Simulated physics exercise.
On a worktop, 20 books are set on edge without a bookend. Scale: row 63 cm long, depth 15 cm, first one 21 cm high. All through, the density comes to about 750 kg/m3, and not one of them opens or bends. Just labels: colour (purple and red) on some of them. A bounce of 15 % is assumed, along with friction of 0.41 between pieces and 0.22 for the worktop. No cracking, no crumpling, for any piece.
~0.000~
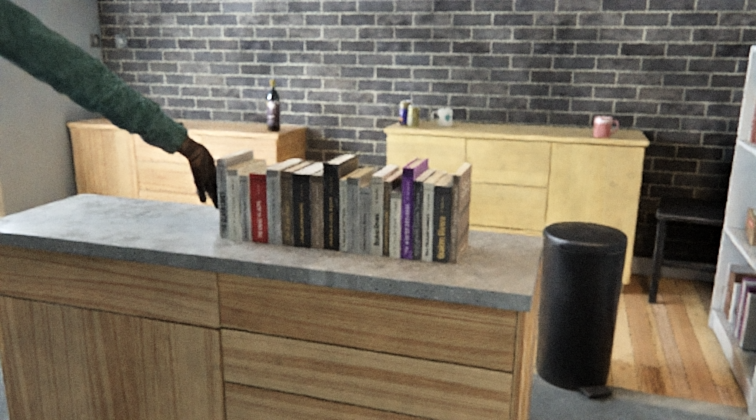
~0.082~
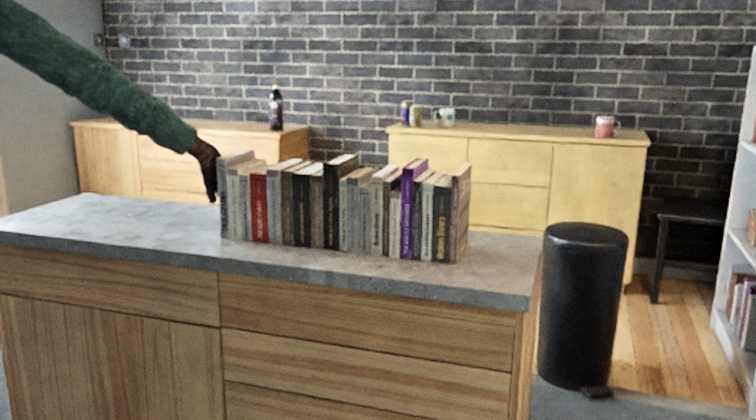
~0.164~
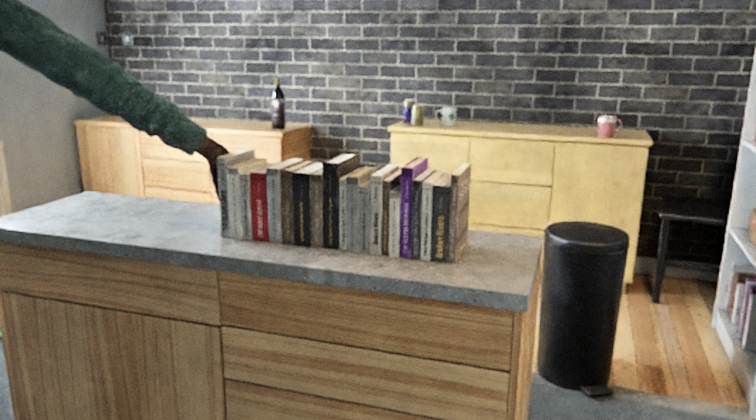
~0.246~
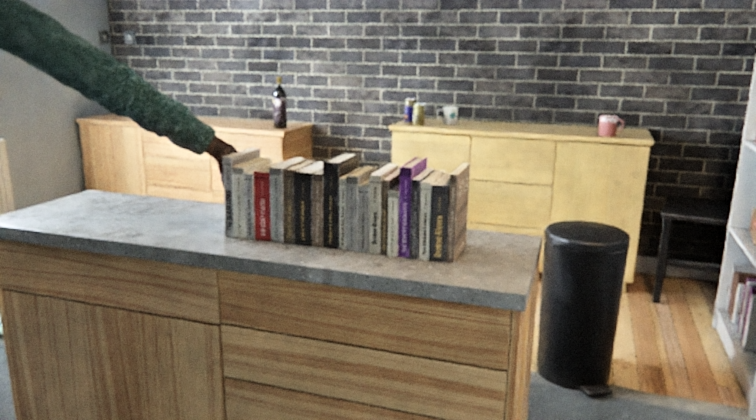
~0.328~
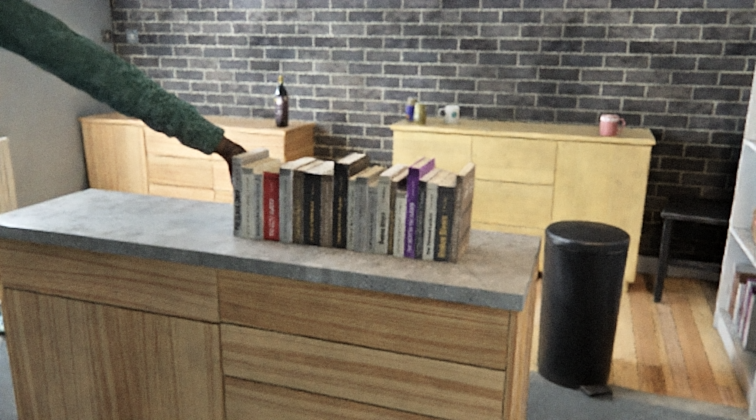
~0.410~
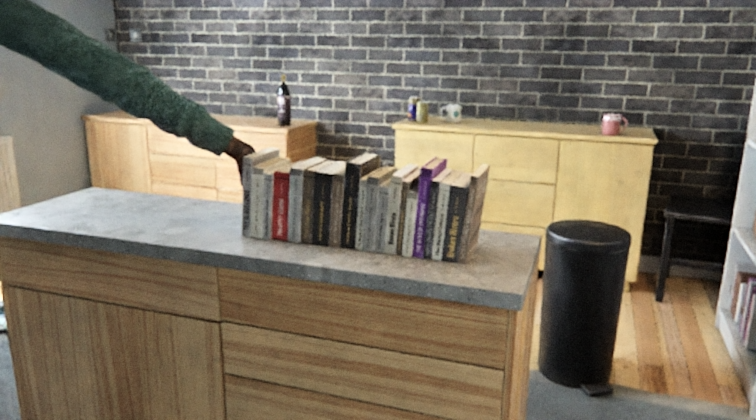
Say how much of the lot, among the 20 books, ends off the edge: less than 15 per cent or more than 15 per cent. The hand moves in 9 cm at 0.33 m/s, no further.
The share ending off the edge is fewer than 15 in 100.
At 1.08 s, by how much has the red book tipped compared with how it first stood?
Near 15 degrees from how it began.
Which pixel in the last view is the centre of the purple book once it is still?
Somewhere around pixel (481, 225).
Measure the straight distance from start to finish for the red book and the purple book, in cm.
Red 10, purple 20.
After 0.47 s, none of the 20 books off the edge, 20 disturbed; purple book 6° from how it stood; red book 5° from how it stood.
After 0.54 s, none of the 20 books off the edge, 20 disturbed; purple book 11° from how it stood; red book 11° from how it stood.
After 0.82 s, none of the 20 books off the edge, 20 disturbed; purple book 41° from how it stood; red book 15° from how it stood.
After 1.08 s, 1 of the 20 books off the edge; purple book 61° from how it stood; red book 15° from how it stood.
In the end (1.4 s), 1 of the 20 books off the edge; purple book 62° from how it stood; red book 15° from how it stood. That is 5 per cent. From the last view, middles, purple book near (481, 225), red book near (306, 200).
